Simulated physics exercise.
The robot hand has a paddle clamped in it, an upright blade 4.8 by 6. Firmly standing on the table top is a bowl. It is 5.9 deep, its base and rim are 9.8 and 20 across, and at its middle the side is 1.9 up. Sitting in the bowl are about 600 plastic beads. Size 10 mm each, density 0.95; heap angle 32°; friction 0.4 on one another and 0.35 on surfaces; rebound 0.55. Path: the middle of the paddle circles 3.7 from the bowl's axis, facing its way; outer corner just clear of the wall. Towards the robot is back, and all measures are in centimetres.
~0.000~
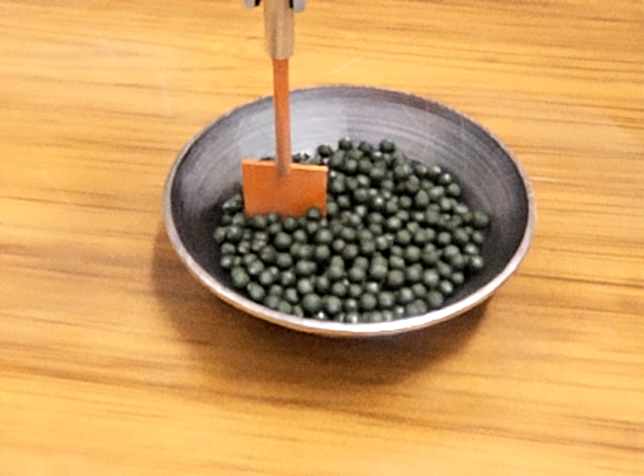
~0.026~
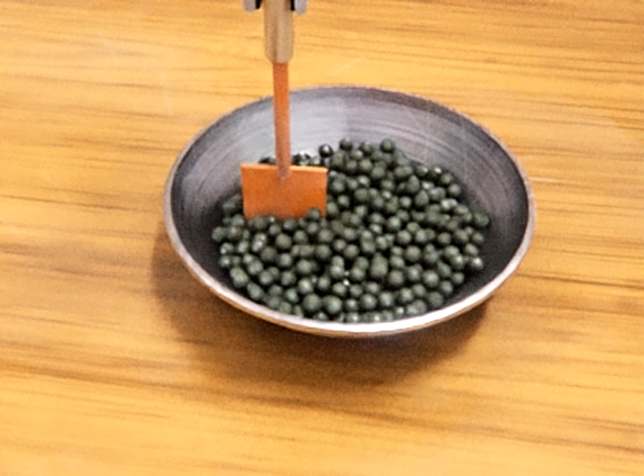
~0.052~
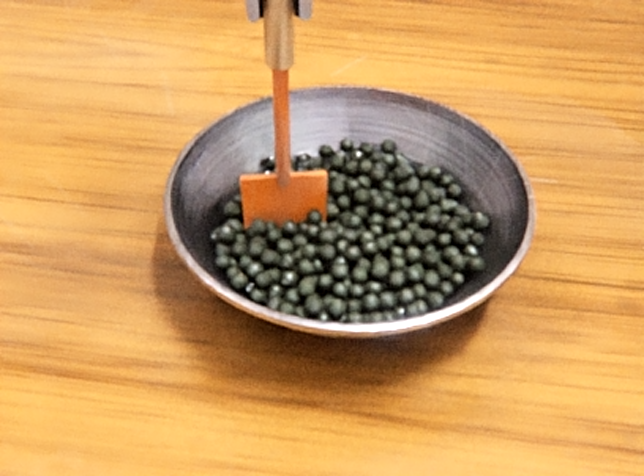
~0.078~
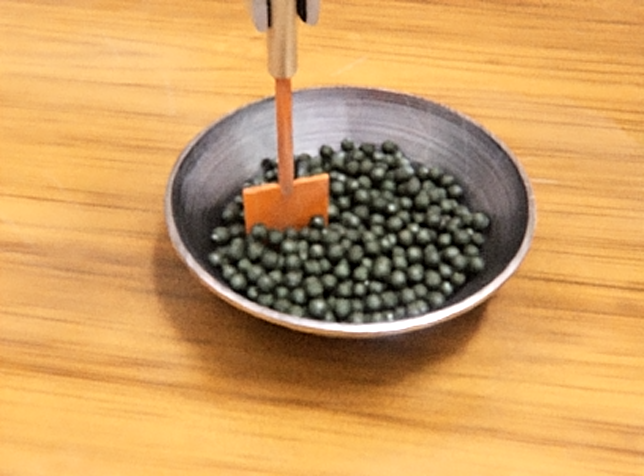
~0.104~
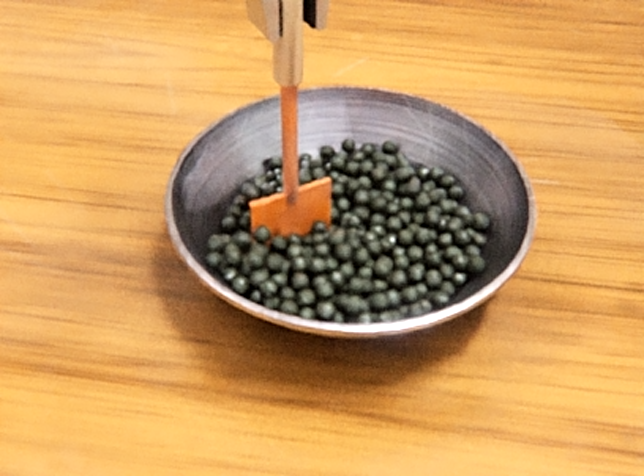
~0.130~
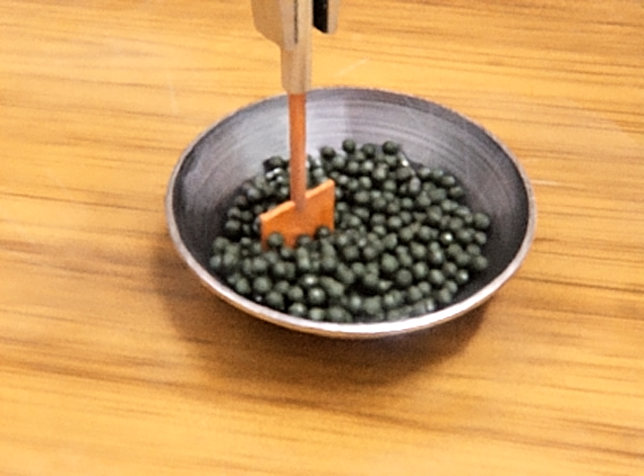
An orange paddle turns and pushes toward the front through dark beads in a bowl.
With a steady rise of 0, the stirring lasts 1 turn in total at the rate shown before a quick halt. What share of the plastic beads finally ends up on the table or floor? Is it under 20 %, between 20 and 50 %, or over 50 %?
Under 20 %.
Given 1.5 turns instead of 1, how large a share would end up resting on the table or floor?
Then roughly 5 percent.
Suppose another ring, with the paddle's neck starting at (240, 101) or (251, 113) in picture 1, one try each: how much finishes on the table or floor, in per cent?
Near 5 and 10 in a hundred, one try each.
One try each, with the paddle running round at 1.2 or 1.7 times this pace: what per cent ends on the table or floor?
First try close to 5, second close to 15, in per cent.
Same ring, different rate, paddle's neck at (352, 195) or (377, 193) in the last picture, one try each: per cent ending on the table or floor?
About 25 per cent, then about 40 per cent.
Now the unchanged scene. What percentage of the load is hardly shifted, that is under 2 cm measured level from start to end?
That comes to some 5 per cent.
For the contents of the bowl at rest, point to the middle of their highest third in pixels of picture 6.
It is centred around (273, 238).
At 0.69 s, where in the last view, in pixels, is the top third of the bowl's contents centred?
I'd say about (292, 153).
After 0.41 s, 169° round, highest piece 8 above the table; 594 in the bowl, 1 on the table or floor, 4 in flight or on the tool.
After 0.69 s, 291° round, highest piece 7 above the table; 586 in the bowl, 12 on the table or floor, 1 in flight or on the tool.
After 1.03 s, 0° round, highest piece 6 above the table; 581 in the bowl, 18 on the table or floor.
After 1.73 s, 0° round, highest piece 6 above the table; 581 in the bowl, 18 on the table or floor.
At rest, 581 in the bowl, 18 on the table or floor. That is 3 % on the table or floor.
